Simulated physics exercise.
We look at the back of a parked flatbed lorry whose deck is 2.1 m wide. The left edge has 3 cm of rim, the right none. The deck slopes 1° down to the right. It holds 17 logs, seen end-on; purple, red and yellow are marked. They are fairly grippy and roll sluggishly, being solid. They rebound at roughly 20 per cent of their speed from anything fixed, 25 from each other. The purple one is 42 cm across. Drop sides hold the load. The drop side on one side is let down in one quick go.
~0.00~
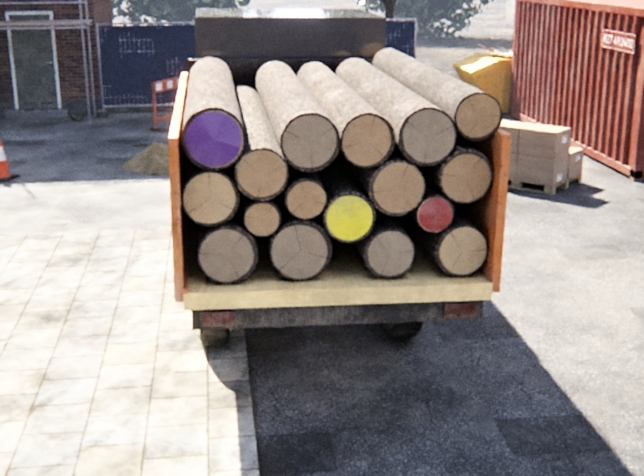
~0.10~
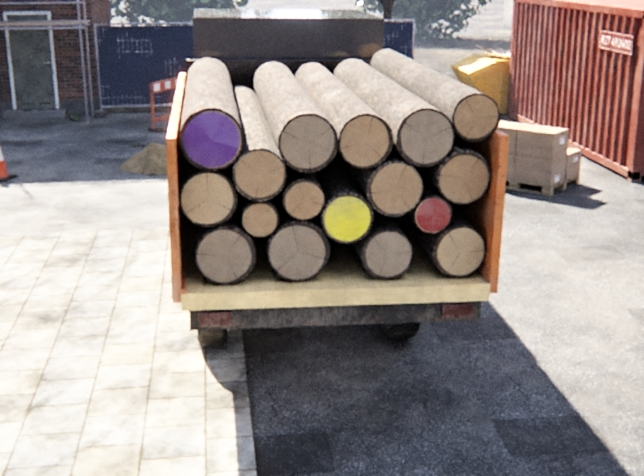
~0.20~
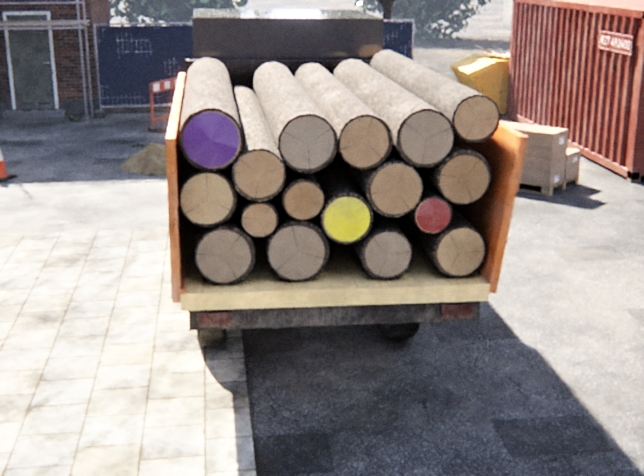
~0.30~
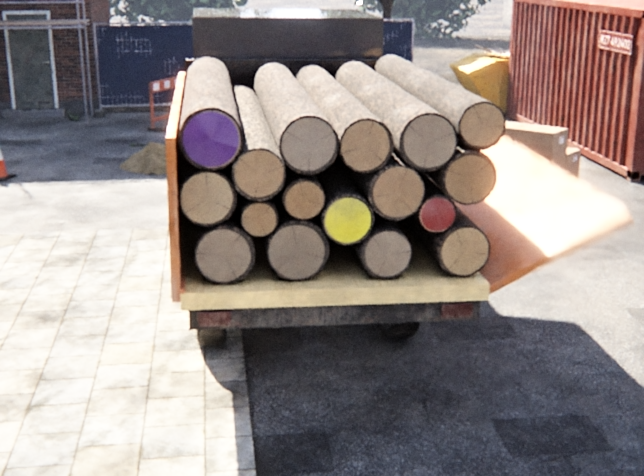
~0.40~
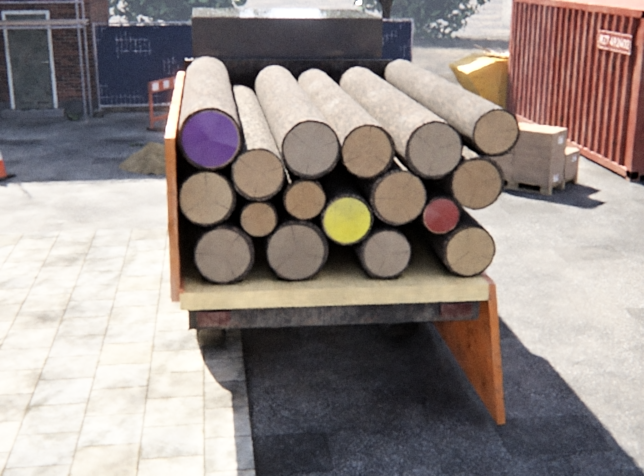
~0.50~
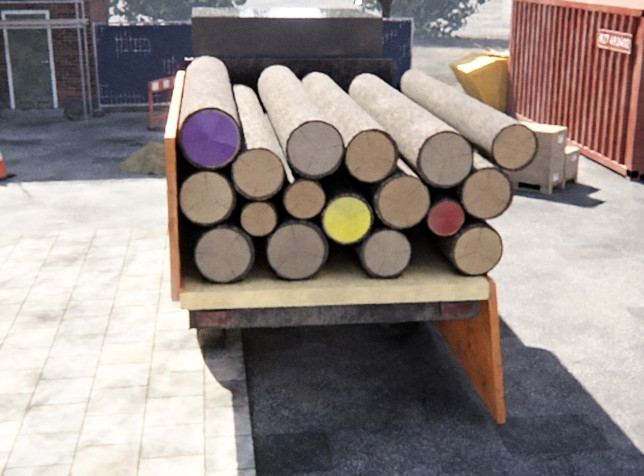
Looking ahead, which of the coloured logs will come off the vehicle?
The purple one remains on the deck; the red one goes over the edge; the yellow one is still aboard.
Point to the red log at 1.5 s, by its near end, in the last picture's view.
At about (502, 263).
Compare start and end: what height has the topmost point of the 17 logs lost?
Some 5 cm lower.
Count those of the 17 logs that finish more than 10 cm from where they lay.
In all, 8.
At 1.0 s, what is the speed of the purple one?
About 0.0 m/s.
By 1.0 s, purple is up on others, 20 cm from the left edge; red is up on others, 15 cm from the right edge, rolling right; yellow is up on others, 95 cm from the right edge; 4 of 17 are off.
By 1.5 s, red is dropping off the right side; as before, purple, yellow; 5 of 17 are off.
Finally (3.9 s), purple is up on others, 20 cm from the left edge; red is down on the right; yellow is up on others, 95 cm from the right edge; 6 of 17 are off.
